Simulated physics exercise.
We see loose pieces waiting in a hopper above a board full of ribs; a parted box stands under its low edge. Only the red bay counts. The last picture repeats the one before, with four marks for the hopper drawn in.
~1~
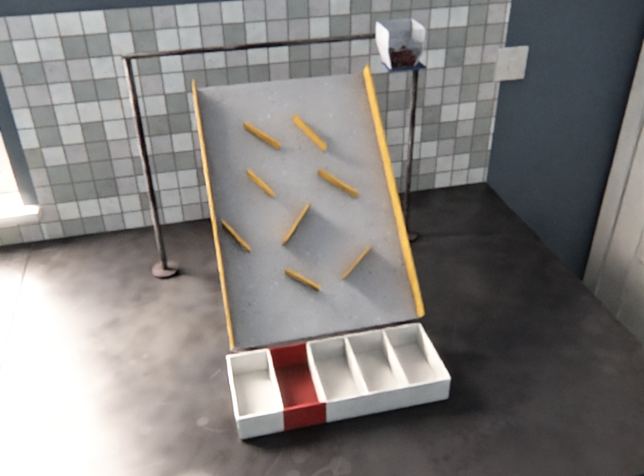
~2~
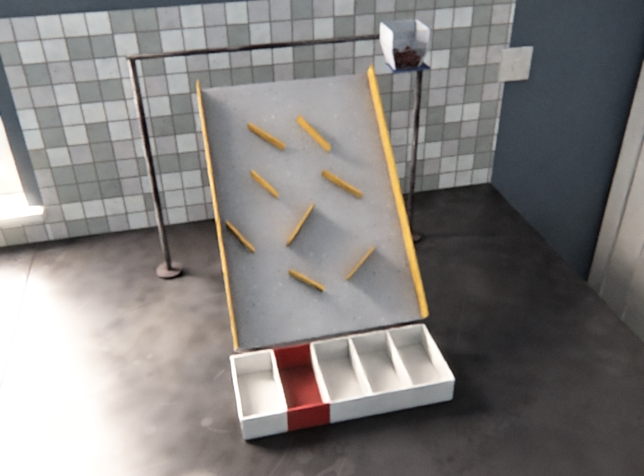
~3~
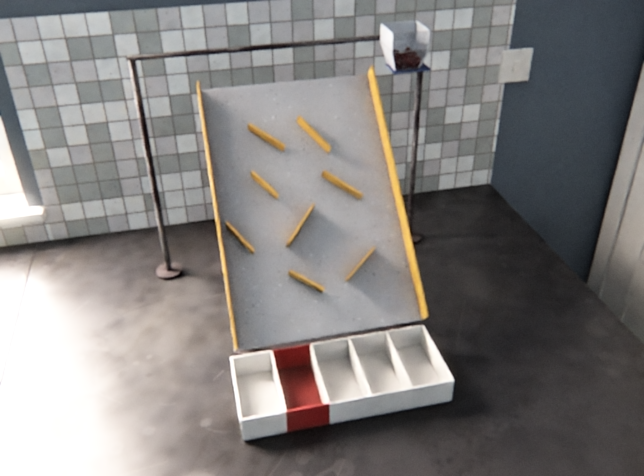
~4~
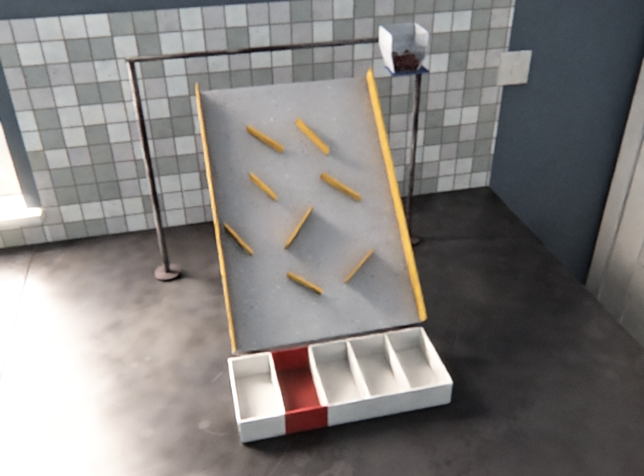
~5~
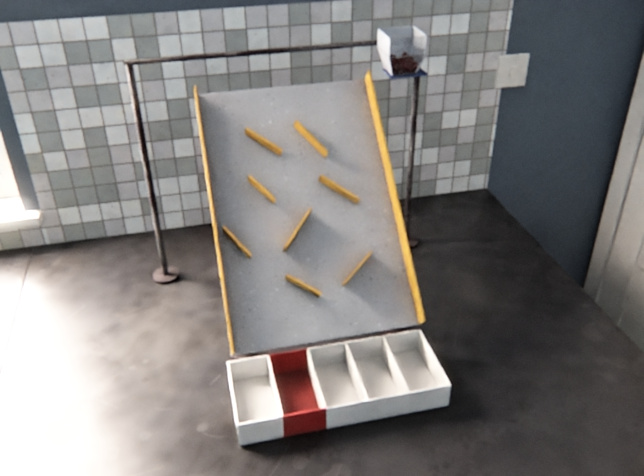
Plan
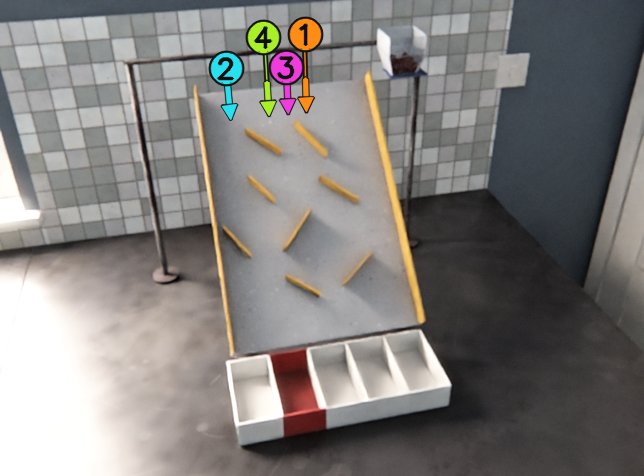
The footage shows a tilted grey board with yellow ribs above a white divided box with one red compartment, while a small container of dark pieces sits at the upper right; only the view shifts slightly, and nothing else visibly moves.
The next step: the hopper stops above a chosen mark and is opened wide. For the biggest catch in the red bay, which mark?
Choose 2.
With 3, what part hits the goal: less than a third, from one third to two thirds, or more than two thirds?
It is less than a third.
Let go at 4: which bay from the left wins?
The third from the left.
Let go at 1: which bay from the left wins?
The fifth.
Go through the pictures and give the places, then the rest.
In the first picture, hopper at (400, 59), kidney beans, door shut.
In the second picture, ribs (248, 123) to (285, 145), (299, 115) to (331, 147), (252, 170) to (278, 194).
In the third picture, ribs (324, 171) to (363, 195), (226, 222) to (254, 251), (288, 244) to (314, 203).
In the fourth picture, ribs (288, 272) to (323, 291), (347, 280) to (374, 249).
In the fifth picture, red bay at (305, 421), number 2 of 5 from the left.
On the marked copy, mark 1 meets the board at (306, 106); mark 2 meets the board at (230, 114); mark 3 meets the board at (288, 108); mark 4 meets the board at (268, 110).
With 1, a stray few in the red bay, nearly all in other bays, a small part outside the box.
With 2, about half in the red bay, about half in other bays, a stray few outside the box.
With 3, a stray few in the red bay, most in other bays, a small part outside the box.
With 4, none in the red bay, nearly all in other bays, a stray few held on the board.
